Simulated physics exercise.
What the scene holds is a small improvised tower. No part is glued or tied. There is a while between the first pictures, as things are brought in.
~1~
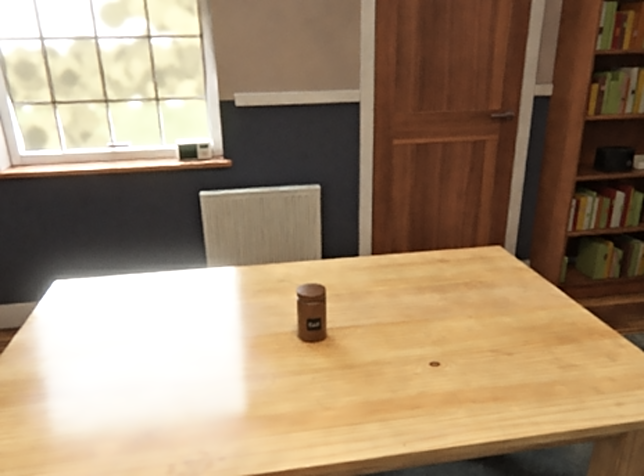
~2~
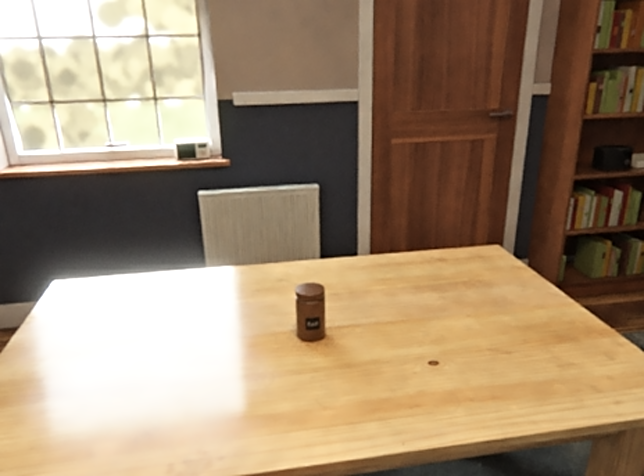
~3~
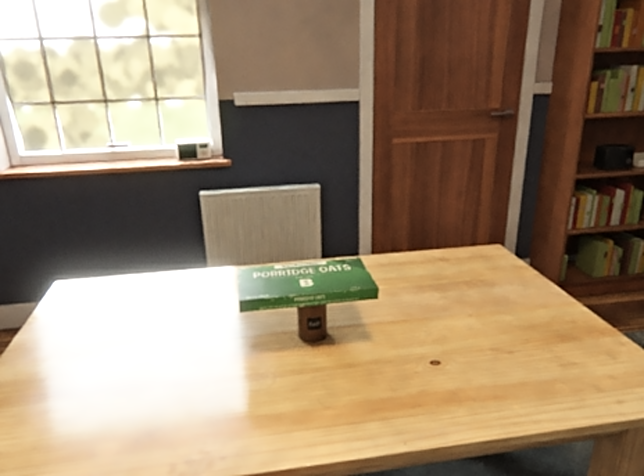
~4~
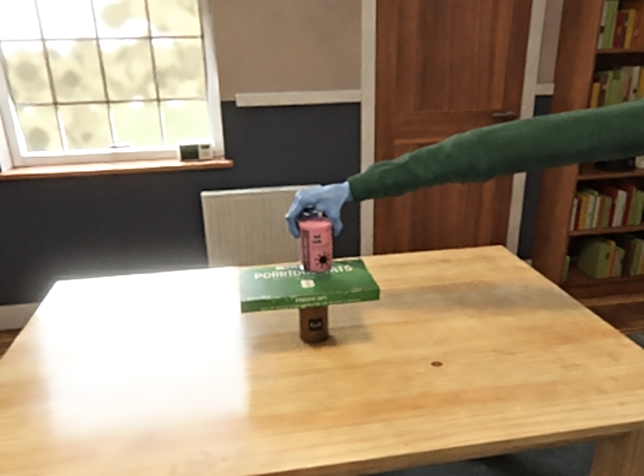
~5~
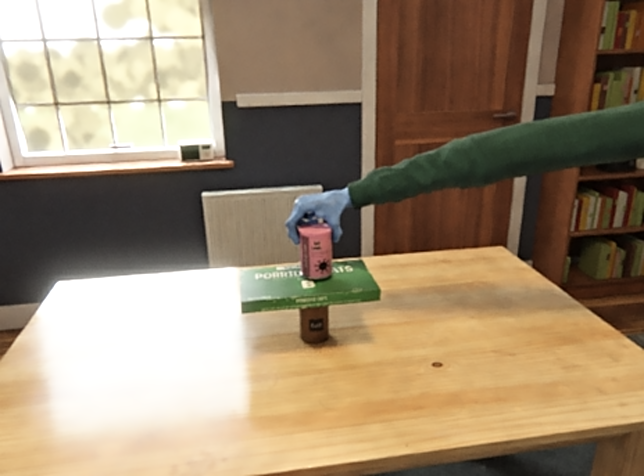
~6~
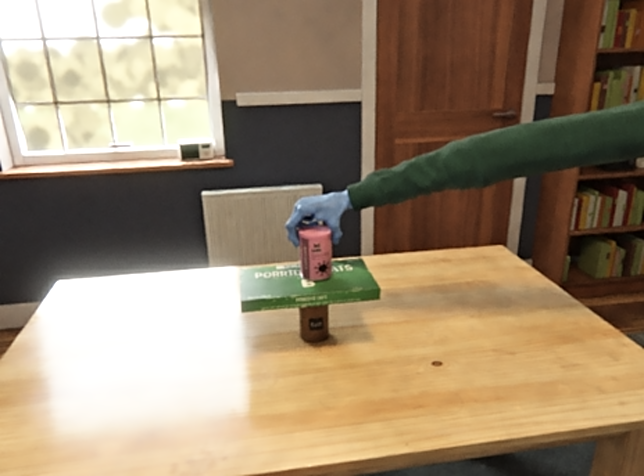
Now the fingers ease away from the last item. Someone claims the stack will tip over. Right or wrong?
Wrong, it stays upright.
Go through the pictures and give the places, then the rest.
The last thing is not in view yet; brown jar (312, 313), in the first frame.
The last thing is not in view yet; brown jar (311, 312), in the second frame.
The last thing is not in view yet; brown jar (312, 312), in the third frame.
Coming down; pink tin (316, 244); brown jar (314, 313), in the fourth frame.
Coming down; pink tin (316, 251); brown jar (314, 313), in the fifth frame.
In place under the hand; pink tin (316, 253); brown jar (314, 312), in the sixth frame.
Then, 0.30 s on from there, no change.
Then, 1.00 s on from there, pink tin resting near (316, 253).
In the end, all 3 unmoved. At the end, from the last picture's camera, pink tin near (316, 253). The stack keeps its balance.
